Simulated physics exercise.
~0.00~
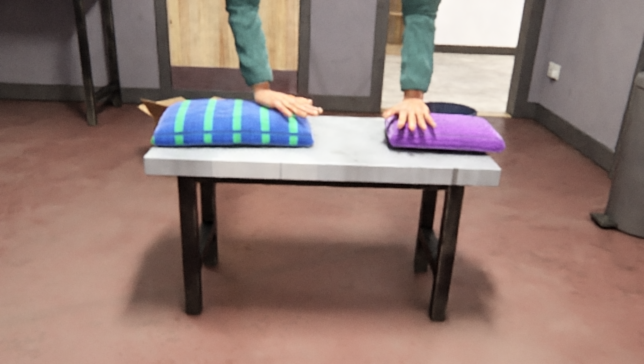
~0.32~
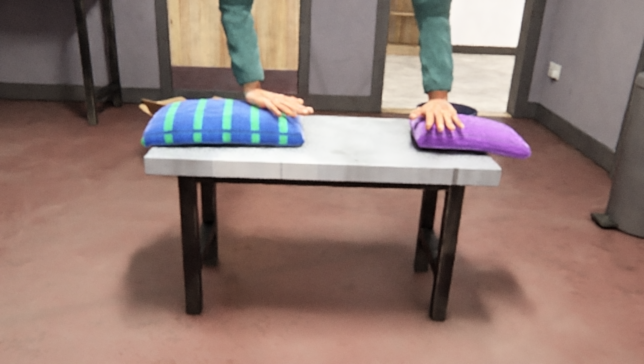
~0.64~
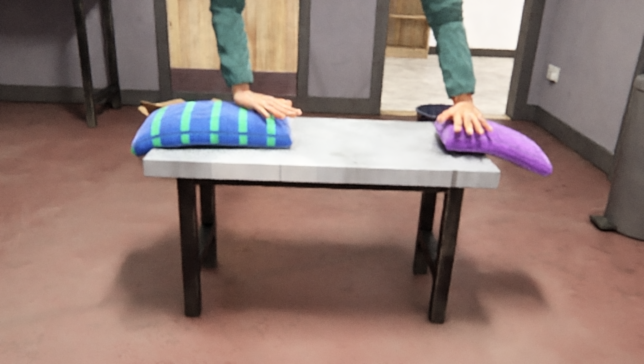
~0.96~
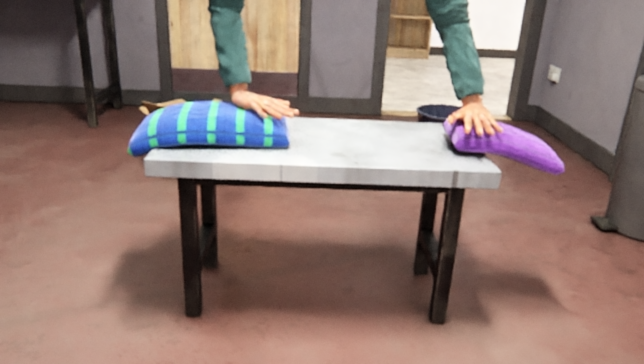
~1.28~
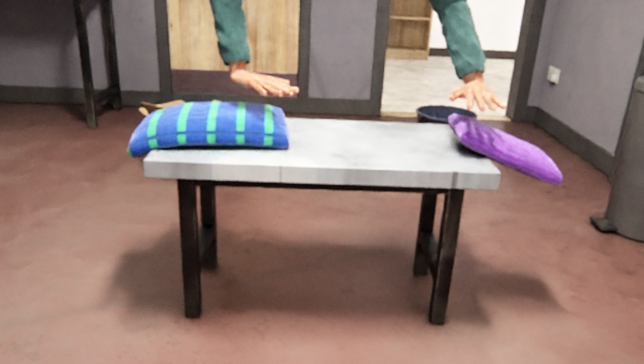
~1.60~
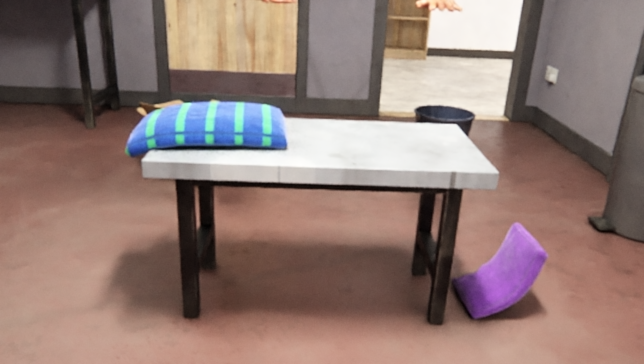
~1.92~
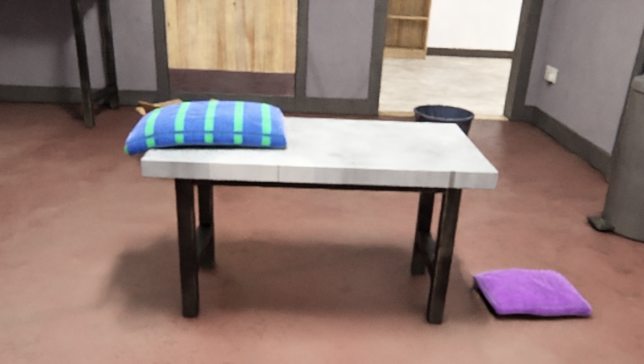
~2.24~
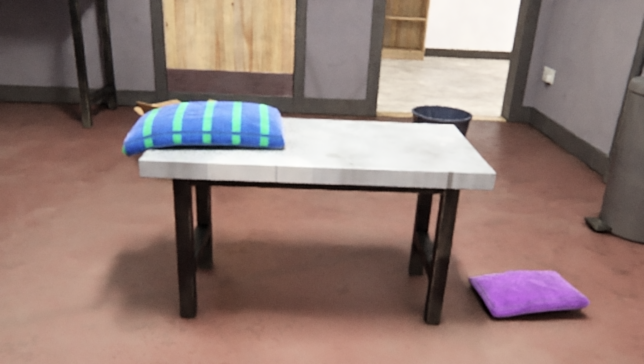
In a room with grey walls and a reddish floor, a slightly swaying camera faces a low table with a pale top and dark legs. A blue pillow with green stripes lies on the left and a purple sack on the right, each under a hand of someone in green sleeves. The hands push the two apart, the pillow sliding slightly left and the sack moving out over the right end, where it droops. Both hands lift and draw back out of view. The sack tips off and drops, landing flat on the floor, while the pillow stays on the table.
